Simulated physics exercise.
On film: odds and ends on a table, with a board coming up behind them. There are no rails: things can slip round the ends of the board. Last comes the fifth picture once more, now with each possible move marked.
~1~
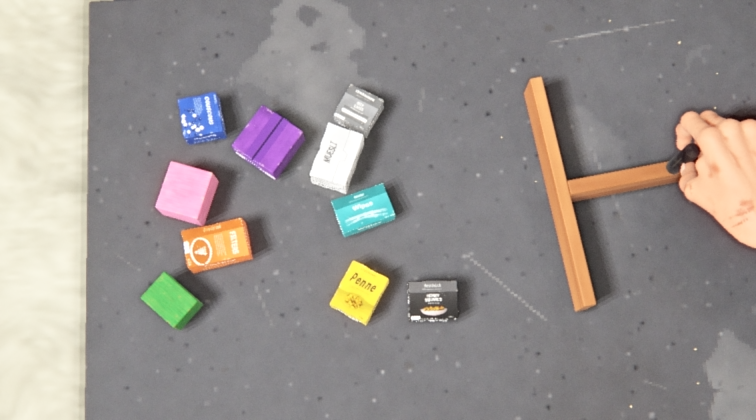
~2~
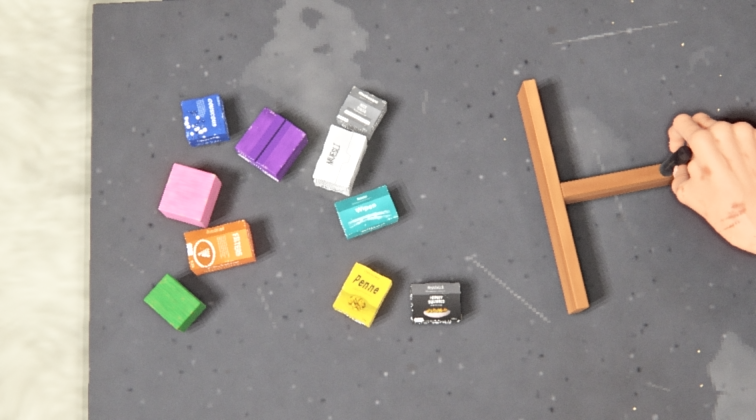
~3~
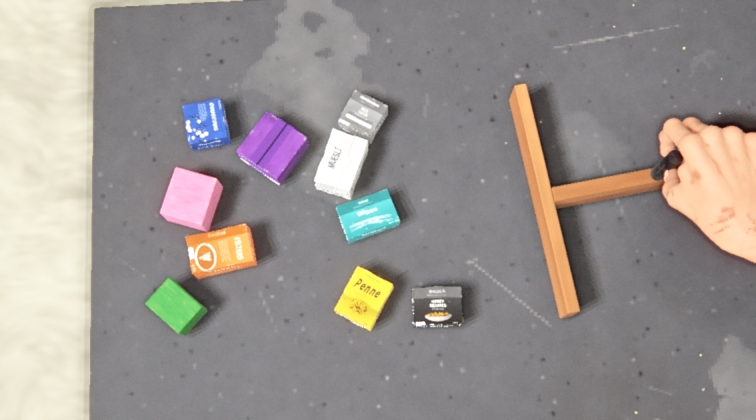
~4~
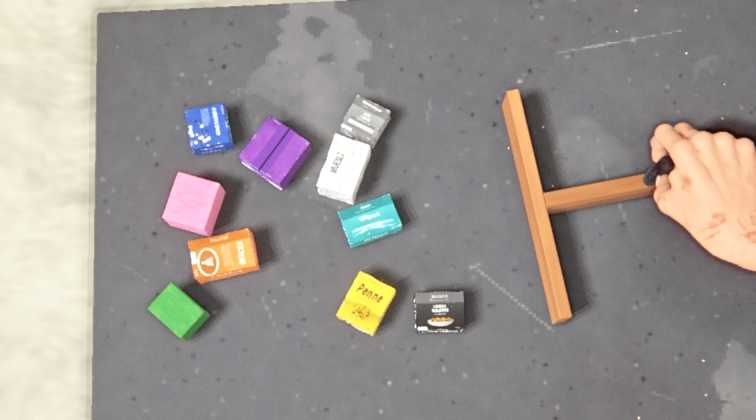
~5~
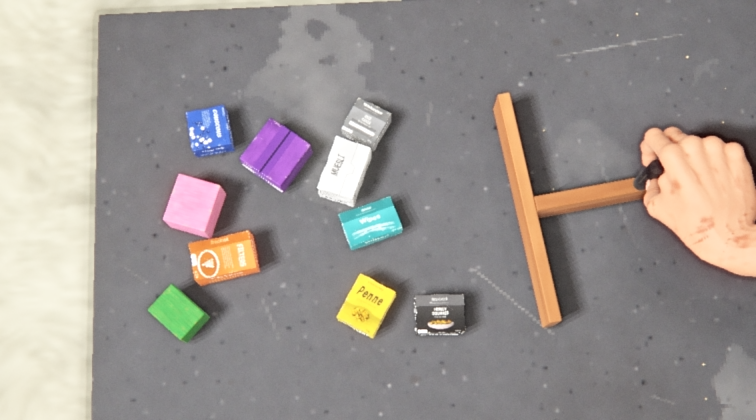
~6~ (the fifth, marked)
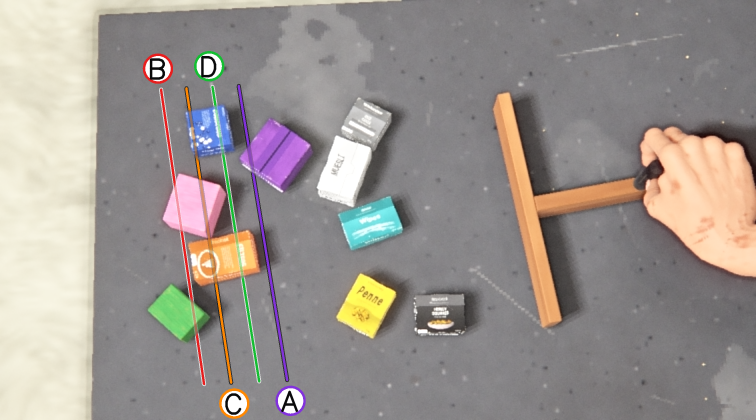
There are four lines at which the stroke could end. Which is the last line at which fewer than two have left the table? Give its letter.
Up to line B.
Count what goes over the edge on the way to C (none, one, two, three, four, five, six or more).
By then, none.
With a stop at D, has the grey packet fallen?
No.
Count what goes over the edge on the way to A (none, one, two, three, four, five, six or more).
The count is none.
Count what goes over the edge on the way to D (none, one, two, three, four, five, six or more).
By then, none.
On the marked copy, A at (262, 228); B at (182, 232); C at (208, 230); D at (235, 229).
Taking B. A third of the way, board (402, 210); black box (391, 321); grey packet (352, 127).
Two thirds of the way, board (276, 216); pink block (170, 220); green block (176, 319).
When it is over, board (179, 221); pink block over the edge; purple box (99, 182); one fallen.
As for the rest, A is within the limit but short; C is within the limit but short; D is within the limit but short.
